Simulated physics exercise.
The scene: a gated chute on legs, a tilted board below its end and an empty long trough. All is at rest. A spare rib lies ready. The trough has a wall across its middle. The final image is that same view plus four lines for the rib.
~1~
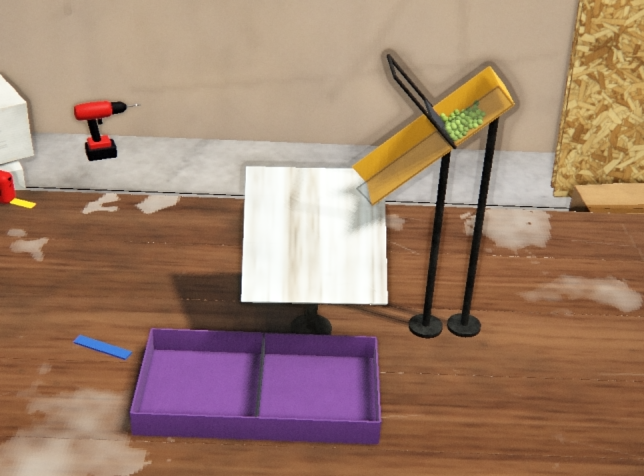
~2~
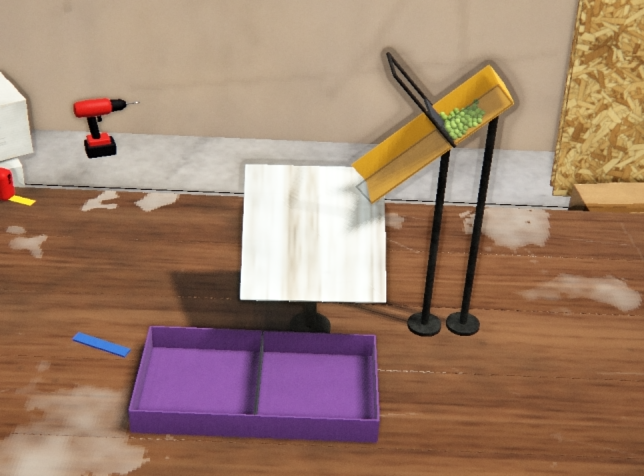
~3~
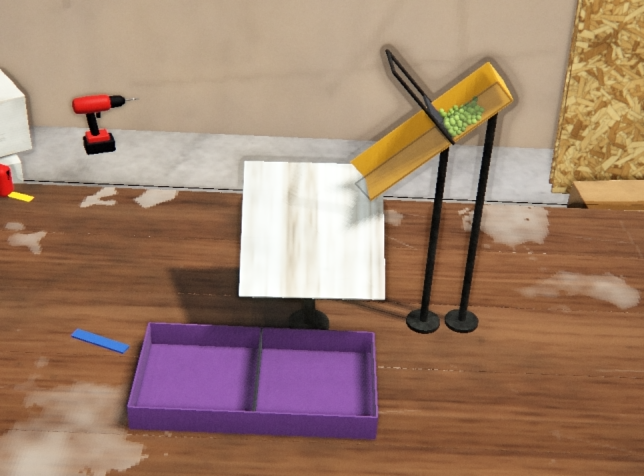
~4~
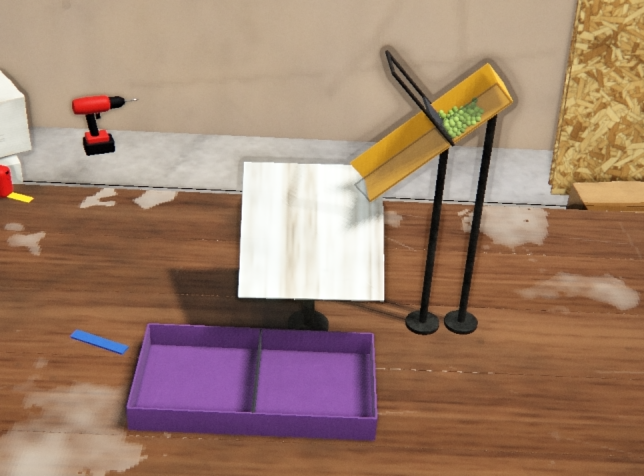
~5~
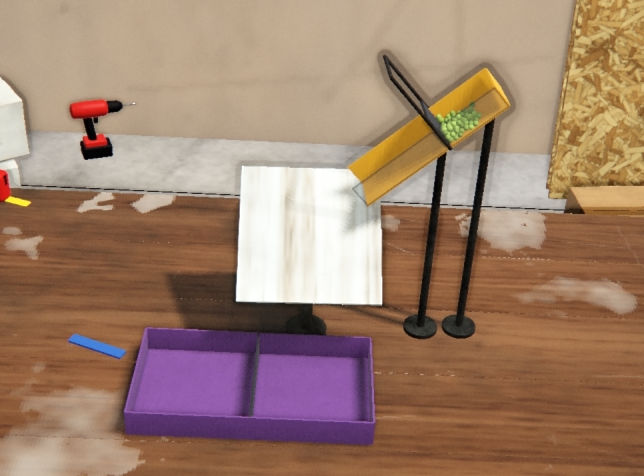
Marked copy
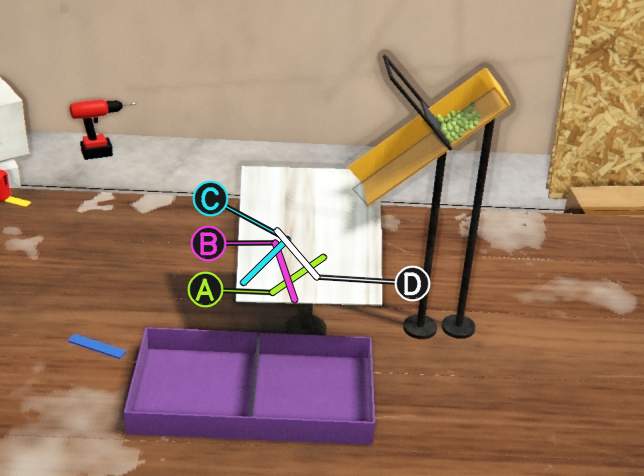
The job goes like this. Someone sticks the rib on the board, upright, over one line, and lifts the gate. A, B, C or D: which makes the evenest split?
C works best here.
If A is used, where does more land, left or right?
The left half.
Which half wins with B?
More lands on the right.
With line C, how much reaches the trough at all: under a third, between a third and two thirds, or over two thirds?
It is over two thirds.
On the marked copy, line A from (323, 257) to (272, 292); line B from (275, 242) to (294, 299); line C from (287, 239) to (243, 282); line D from (277, 230) to (316, 277).
If A is chosen, of what is caught, all but a few in the left half, only a few in the right.
If B is chosen, of what is caught, a small share in the left half, all but a few in the right.
If C is chosen, of what is caught, close to two thirds in the left half, close to a third in the right.
If D is chosen, of what is caught, a small share in the left half, all but a few in the right.
